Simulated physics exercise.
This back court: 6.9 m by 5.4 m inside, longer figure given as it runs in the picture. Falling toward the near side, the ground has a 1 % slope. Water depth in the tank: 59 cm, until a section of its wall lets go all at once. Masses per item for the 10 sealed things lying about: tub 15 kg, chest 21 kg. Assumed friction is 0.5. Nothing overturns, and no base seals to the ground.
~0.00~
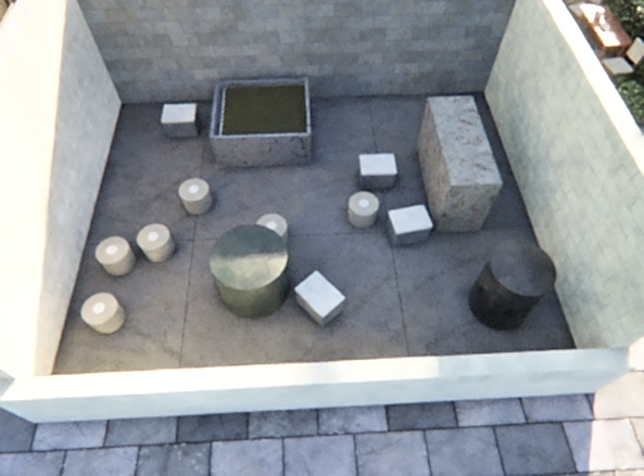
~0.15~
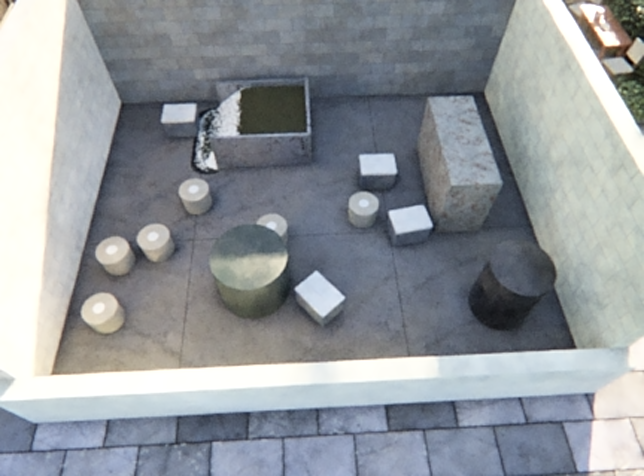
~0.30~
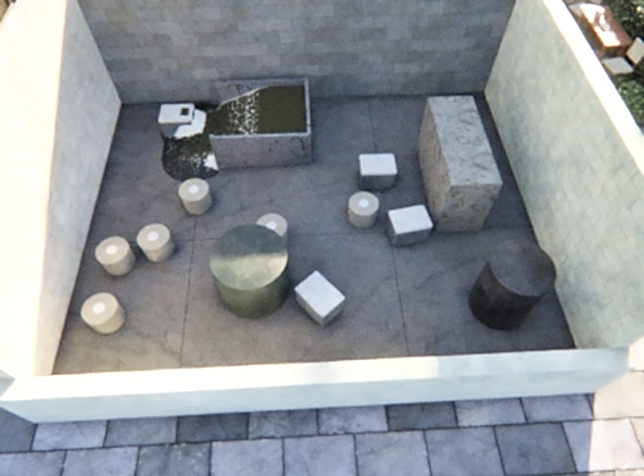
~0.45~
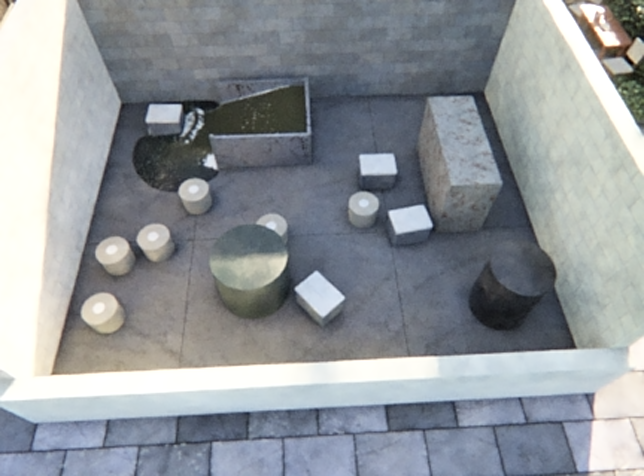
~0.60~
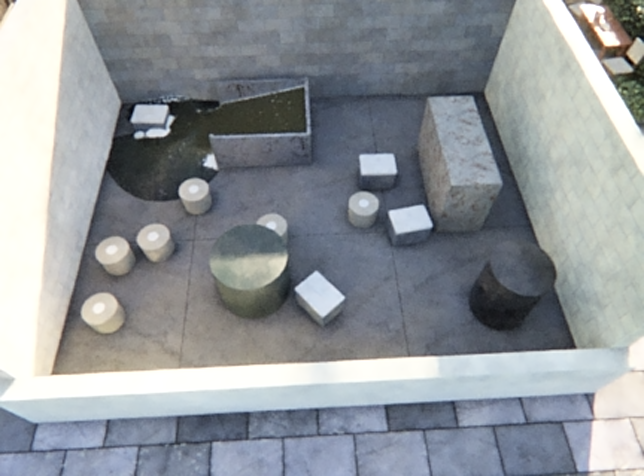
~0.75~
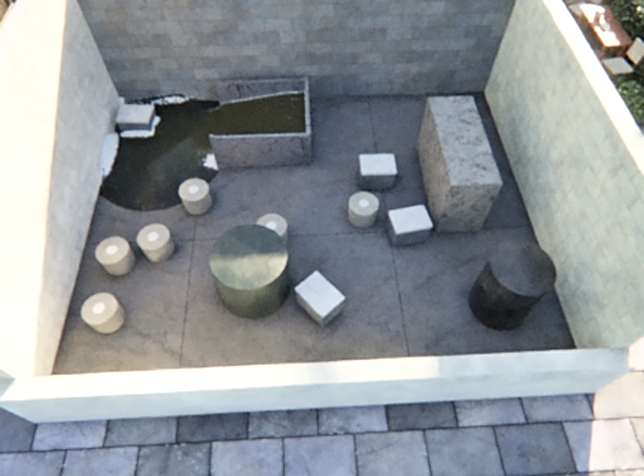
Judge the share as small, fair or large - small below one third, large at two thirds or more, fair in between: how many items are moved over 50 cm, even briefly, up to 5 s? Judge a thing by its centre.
A fair share.
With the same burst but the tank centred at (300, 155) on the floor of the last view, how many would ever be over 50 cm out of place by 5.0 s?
So the tally would be 5.
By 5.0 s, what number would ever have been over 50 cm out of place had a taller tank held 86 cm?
Count under that change: 5.
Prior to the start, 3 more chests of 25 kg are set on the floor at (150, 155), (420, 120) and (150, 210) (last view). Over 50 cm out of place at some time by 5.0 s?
Result, in sequence: Above the mark / below the mark / above the mark.
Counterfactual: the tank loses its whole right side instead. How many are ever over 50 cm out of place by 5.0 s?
Then the count would be 2.
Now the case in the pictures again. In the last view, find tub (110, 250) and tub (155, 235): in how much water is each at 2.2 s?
Depth approx. 6 cm / 4 cm.
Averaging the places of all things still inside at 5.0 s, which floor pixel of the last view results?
Around (287, 240).
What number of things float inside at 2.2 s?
Just then, the number is 1.
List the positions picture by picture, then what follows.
A chest at (179, 112), on the bottom; a tub at (364, 203) rests on the ground; water covers 1.9 m2; 0 of 10 have shifted, in the first frame.
A chest at (179, 112) rests on the ground; a tub at (364, 203), on the bottom; 2.6 m2 under water; 0 of 10 have shifted, in the second frame.
A chest at (176, 112) rests on the ground, 4 cm from its start; a tub at (364, 203) rests on the ground; water covers 3.5 m2; 0 of 10 have shifted, in the third frame.
A chest at (164, 112) rests on the ground, 25 cm from its start; a tub at (364, 203), on the bottom; water covers 4.6 m2; 1 of 10 have shifted, in the fourth frame.
A chest at (150, 113) rests on the ground, 50 cm from its start; a tub at (364, 203), on the bottom; water covers 5.6 m2; 1 of 10 have shifted, in the fifth frame.
A chest at (135, 113) rests on the ground, 76 cm from its start; a tub at (364, 203) rests on the ground; 6.2 m2 under water; 1 of 10 have shifted, in the sixth frame.
After 1.1 s 1 of 10 are over 50 cm from their spots; 1 afloat.
After 2.2 s 1 of 10 are over 50 cm from their spots; 1 afloat.
After 3.5 s 3 of 10 are over 50 cm from their spots; 2 afloat.
After 5.0 s 3 of 10 are over 50 cm from their spots, and 4 have been at some point; 0 afloat.
